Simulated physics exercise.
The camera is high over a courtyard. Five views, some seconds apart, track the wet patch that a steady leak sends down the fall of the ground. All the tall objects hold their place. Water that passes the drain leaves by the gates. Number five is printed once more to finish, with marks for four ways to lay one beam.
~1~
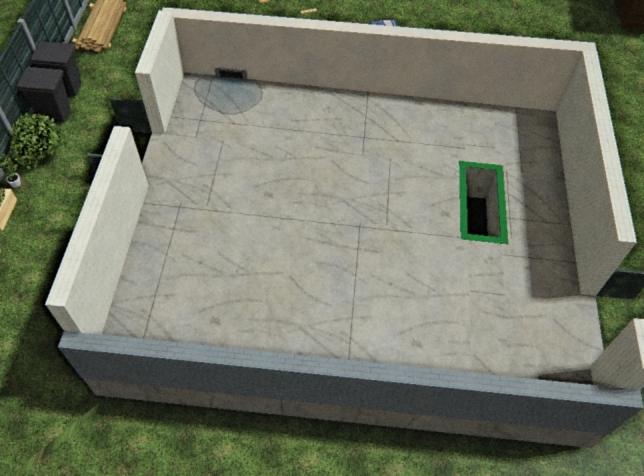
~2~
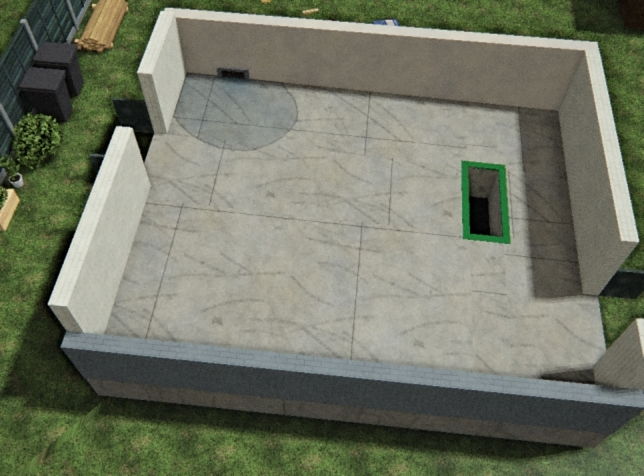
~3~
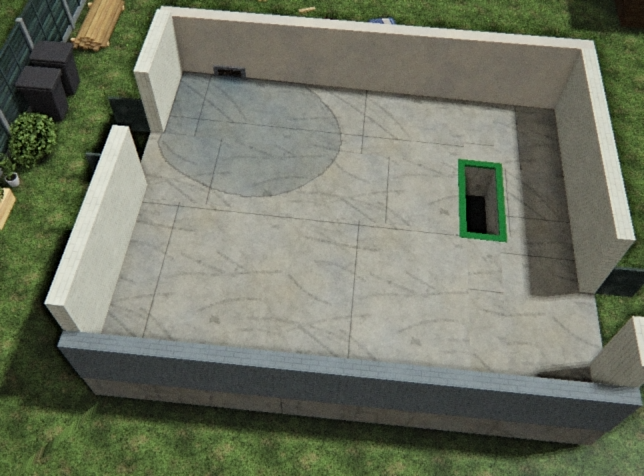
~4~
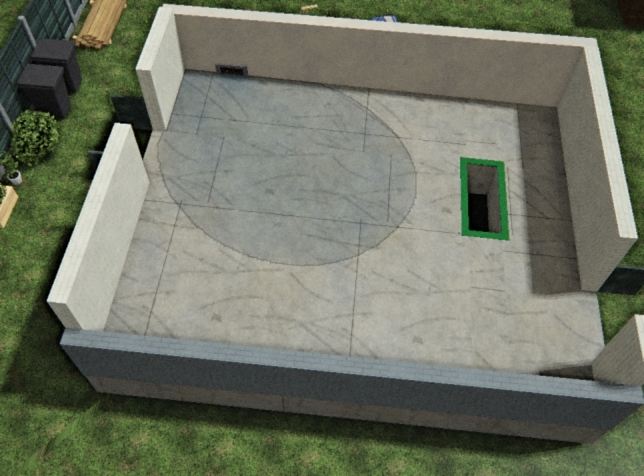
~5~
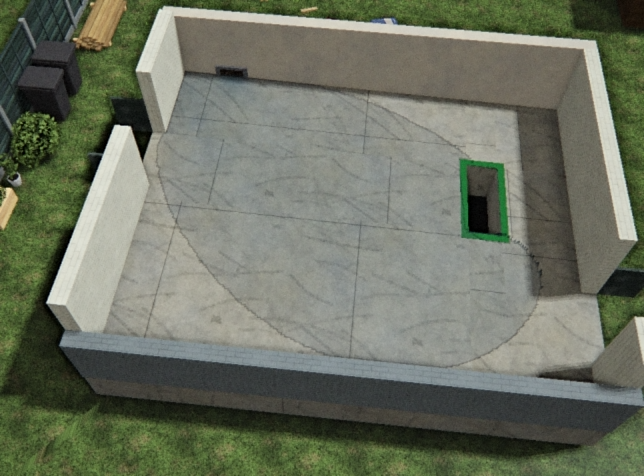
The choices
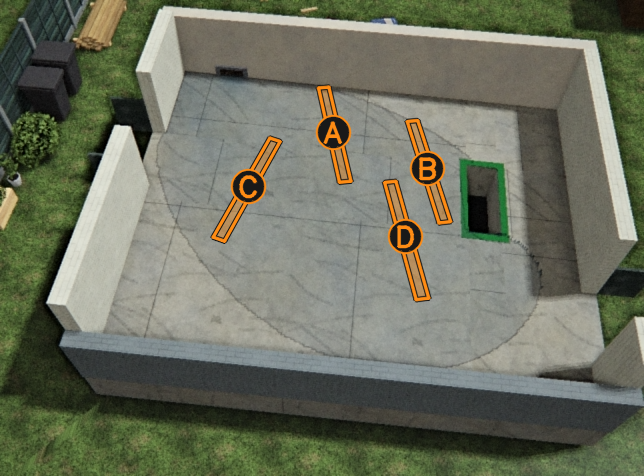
A walled courtyard with a pale, veined stone floor is seen from high above, with grass around it. A green-edged rectangular opening sits in the floor at right, a small dark outlet lies by the back wall at upper left, and dark bins and a bush stand outside at left. From the outlet, a thin bluish sheet of water spreads across the floor toward the lower right, reaching the green-edged opening and entering it.
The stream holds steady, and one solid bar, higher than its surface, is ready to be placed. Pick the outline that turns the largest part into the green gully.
The answer is position C.
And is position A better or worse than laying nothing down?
Worse.
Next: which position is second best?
D it is.
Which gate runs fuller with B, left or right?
The right gate.
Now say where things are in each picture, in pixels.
In the first picture, outfall at (231, 73); green gully at (483, 201); open gate at (585, 329); open gate at (157, 159); 2 % of the ground under water, visible out to (237, 108); green gully still dry.
In the second picture, 8 % of the ground under water, visible out to (268, 141); green gully still dry.
In the third picture, 17 % of the ground under water, visible out to (292, 185); green gully still dry.
In the fourth picture, 33 % of the ground under water, visible out to (371, 241); green gully still dry.
In the fifth picture, 57 % of the ground under water, visible out to (505, 332); green gully taking water.
In orange, A from (323, 87) to (345, 181); B from (412, 120) to (444, 222); C from (218, 239) to (275, 139); D from (390, 181) to (422, 298).
Choosing A, about 4 % of the stream goes into the green gully, about 96 % out by the gates.
Choosing B, about 2 % of the stream goes into the green gully, about 98 % out by the gates.
Choosing C, about 25 % of the stream goes into the green gully, about 74 % out by the gates.
Choosing D, about 18 % of the stream goes into the green gully, about 81 % out by the gates.
